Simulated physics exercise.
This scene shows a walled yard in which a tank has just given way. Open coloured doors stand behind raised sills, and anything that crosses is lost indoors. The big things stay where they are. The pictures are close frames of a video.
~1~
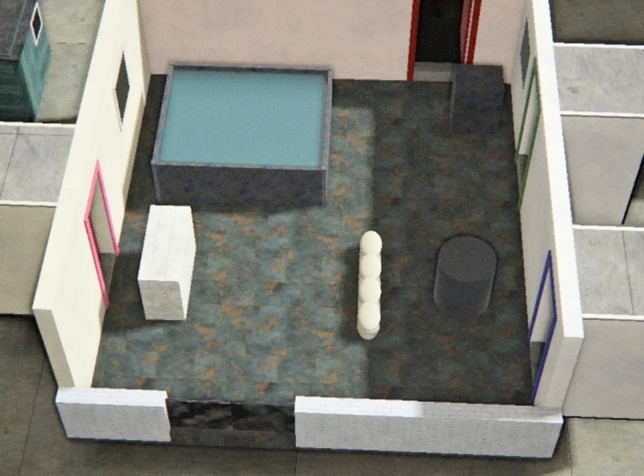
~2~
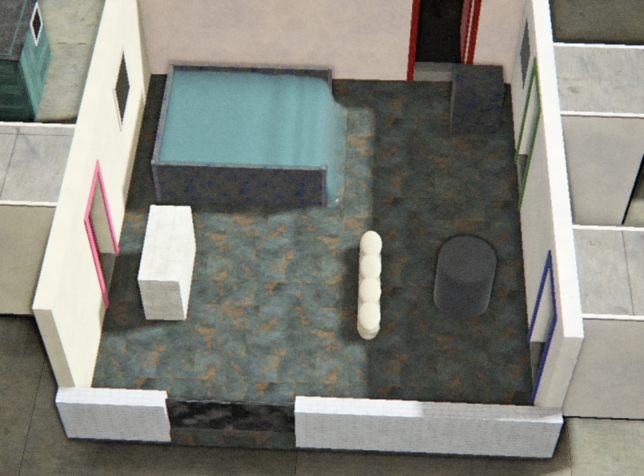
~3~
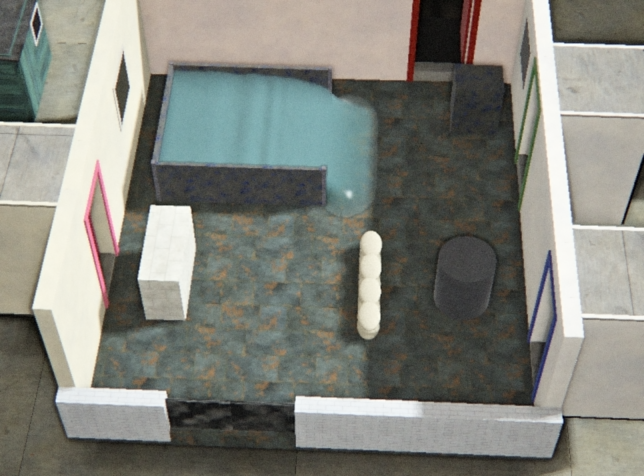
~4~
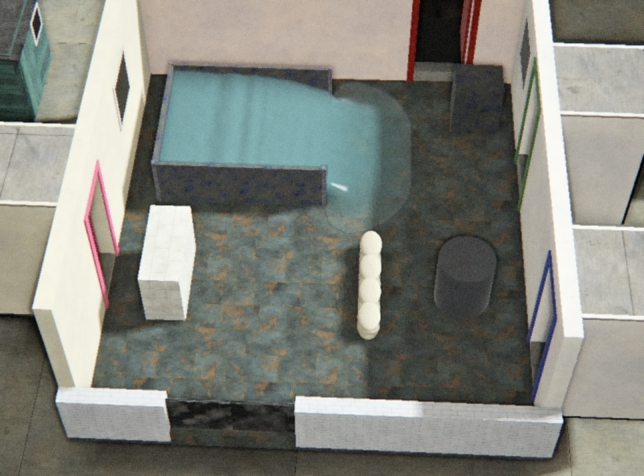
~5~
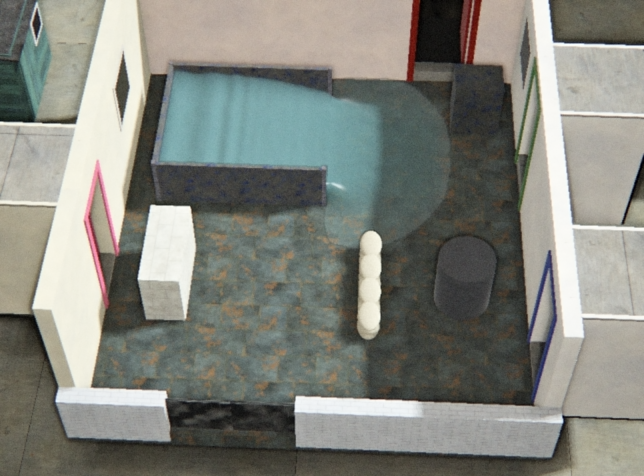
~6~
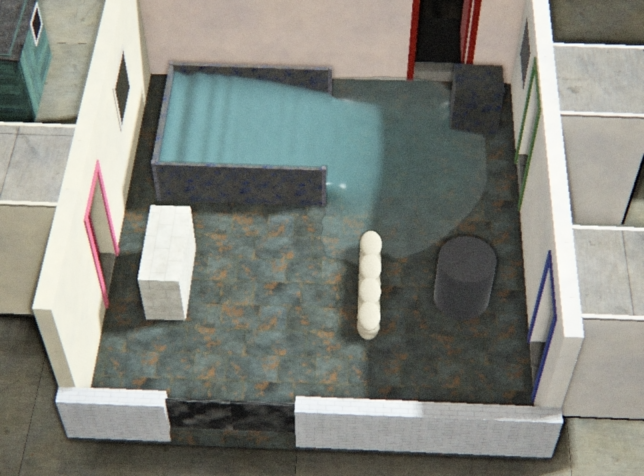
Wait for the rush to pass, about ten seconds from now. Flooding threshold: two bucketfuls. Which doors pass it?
In the end blue door: Beyond two buckets; pink door: Beyond two buckets; red door: Beyond two buckets; green door: Beyond two buckets.
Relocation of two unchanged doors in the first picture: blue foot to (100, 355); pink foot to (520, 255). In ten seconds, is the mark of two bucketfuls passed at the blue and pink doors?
Result - blue: Crosses the limit; pink: Crosses the limit.
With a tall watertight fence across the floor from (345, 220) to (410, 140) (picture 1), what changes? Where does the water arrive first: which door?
Outcome: The red-painted one.
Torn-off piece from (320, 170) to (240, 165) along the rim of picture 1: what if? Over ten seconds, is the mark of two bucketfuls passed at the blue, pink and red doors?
Going door by door, the blue one crosses the threshold, then the pink one crosses the threshold, then the red one misses the threshold.
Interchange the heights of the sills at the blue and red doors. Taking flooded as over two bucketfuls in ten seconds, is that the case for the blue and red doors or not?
Note: Blue stays safe, red is swamped.
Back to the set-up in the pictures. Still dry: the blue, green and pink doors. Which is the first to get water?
I choose the green door.
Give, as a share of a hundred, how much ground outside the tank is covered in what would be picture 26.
Around 50 in a hundred.
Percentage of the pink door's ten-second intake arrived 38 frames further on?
About 0 %.
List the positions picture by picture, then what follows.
The tank at (245, 118) is whole and still, in the first frame.
Water pours out at (325, 140) and has run to (334, 103), in the second frame.
Water pours out at (325, 143) and has run to (358, 99), in the third frame.
Water pours out at (325, 145) and has run to (375, 90), in the fourth frame.
The front is at (426, 101), out from the gap at (325, 145), in the fifth frame.
Water pours out at (325, 146) and has run to (481, 186), in the sixth frame.
A moment on, water covers 30 % of the floor; the blue door not reached, the pink door not reached, the red door wet at the sill, nothing in, the green door over two buckets in.
Next, water covers 35 % of the floor; the blue door wet at the sill, nothing in, the pink door not reached, the red door over two buckets in, the green door far over two buckets in.
Then, water covers 50 % of the floor; the blue door under two buckets in, the pink door not reached, the red door far over two buckets in, the green door far over two buckets in.
Later, water covers 85 % of the floor; the blue door over two buckets in, the pink door not reached, the red door far over two buckets in, the green door far over two buckets in.
In the end, water covers 95 % of the floor; the blue door far over two buckets in, the pink door far over two buckets in, the red door far over two buckets in, the green door far over two buckets in.
